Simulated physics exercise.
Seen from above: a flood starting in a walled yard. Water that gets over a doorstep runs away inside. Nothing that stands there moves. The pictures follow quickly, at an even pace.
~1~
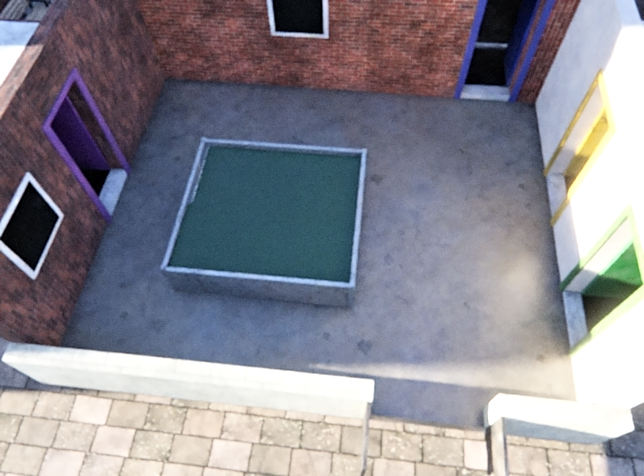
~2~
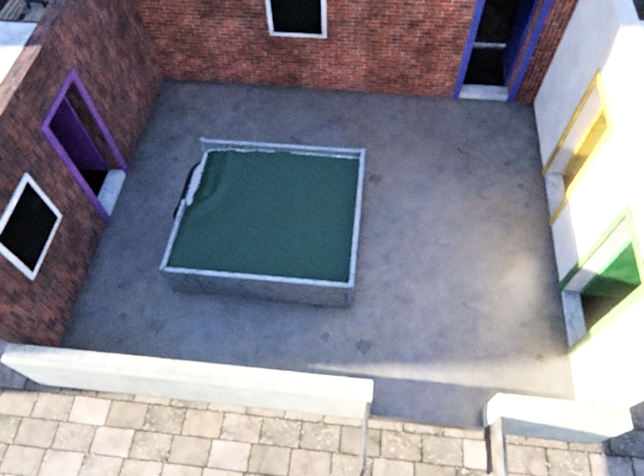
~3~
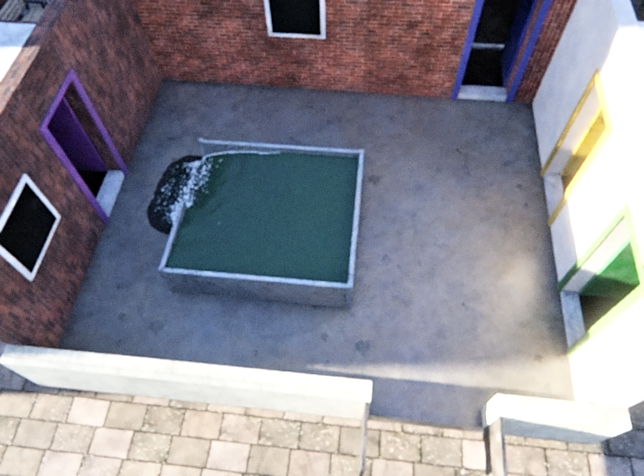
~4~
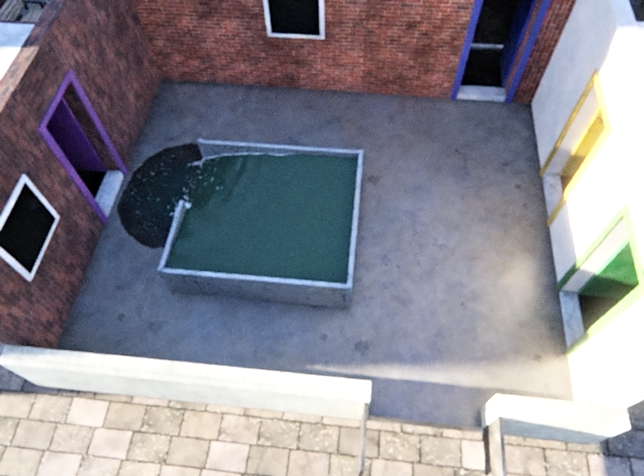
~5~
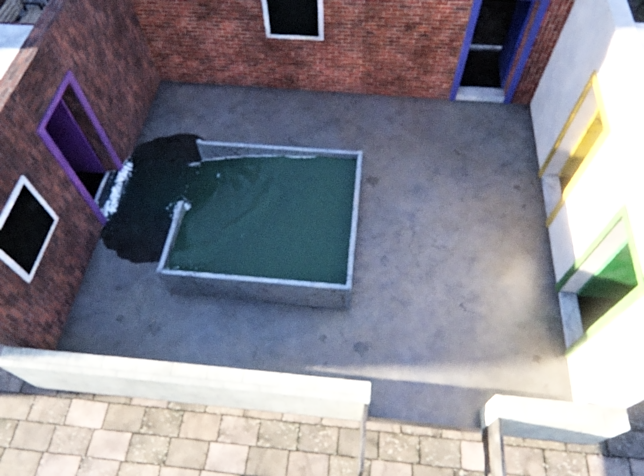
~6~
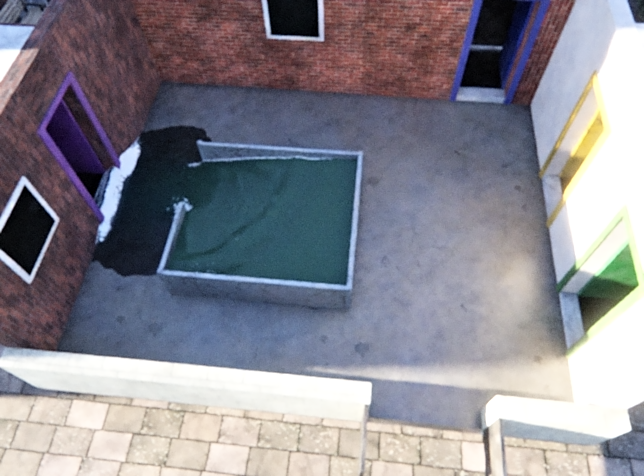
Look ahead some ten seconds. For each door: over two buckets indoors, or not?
One by one: The green door floods; the blue door holds within the limit; the purple door floods; the yellow door holds within the limit.
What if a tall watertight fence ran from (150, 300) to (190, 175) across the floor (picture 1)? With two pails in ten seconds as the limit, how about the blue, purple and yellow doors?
The blue one lets less in, the purple one keeps below it, the yellow one stays under.
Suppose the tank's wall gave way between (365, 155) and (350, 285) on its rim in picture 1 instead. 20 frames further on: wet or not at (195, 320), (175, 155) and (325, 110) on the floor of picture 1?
One after the other: Clear, no water, not flooded.
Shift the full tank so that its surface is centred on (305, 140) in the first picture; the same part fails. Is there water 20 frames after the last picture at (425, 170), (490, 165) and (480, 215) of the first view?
As listed: Not flooded, free of water, dry.
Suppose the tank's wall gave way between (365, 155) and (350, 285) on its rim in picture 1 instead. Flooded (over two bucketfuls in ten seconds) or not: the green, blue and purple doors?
Then: The green door lets more in; the blue door goes over; the purple door keeps below it.
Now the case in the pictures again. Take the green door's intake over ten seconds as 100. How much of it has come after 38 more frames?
Some 0 per cent.
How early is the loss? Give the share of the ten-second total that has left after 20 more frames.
Roughly 65 per cent.
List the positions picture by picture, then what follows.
Still water in the tank at (271, 209), in the first picture.
The front is at a hidden place, out from the gap at (201, 186), in the second picture.
The front is at (158, 225), out from the gap at (201, 189), in the third picture.
Water pours out at (200, 189) and has run to (124, 207), in the fourth picture.
The front is at (103, 231), out from the gap at (199, 191), in the fifth picture.
The front is at (95, 254), out from the gap at (199, 191), in the sixth picture.
A moment on, water covers 15 % of the floor; the green door not reached, the blue door not reached, the purple door over two buckets in, the yellow door not reached.
Next, water covers 20 % of the floor; the green door not reached, the blue door not reached, the purple door far over two buckets in, the yellow door not reached.
Then, water covers 40 % of the floor; the green door not reached, the blue door not reached, the purple door far over two buckets in, the yellow door not reached.
Later, water covers 80 % of the floor; the green door not reached, the blue door wet at the sill, nothing in, the purple door far over two buckets in, the yellow door wet at the sill, nothing in.
In the end, water covers 95 % of the floor; the green door over two buckets in, the blue door wet at the sill, nothing in, the purple door far over two buckets in, the yellow door wet at the sill, nothing in.
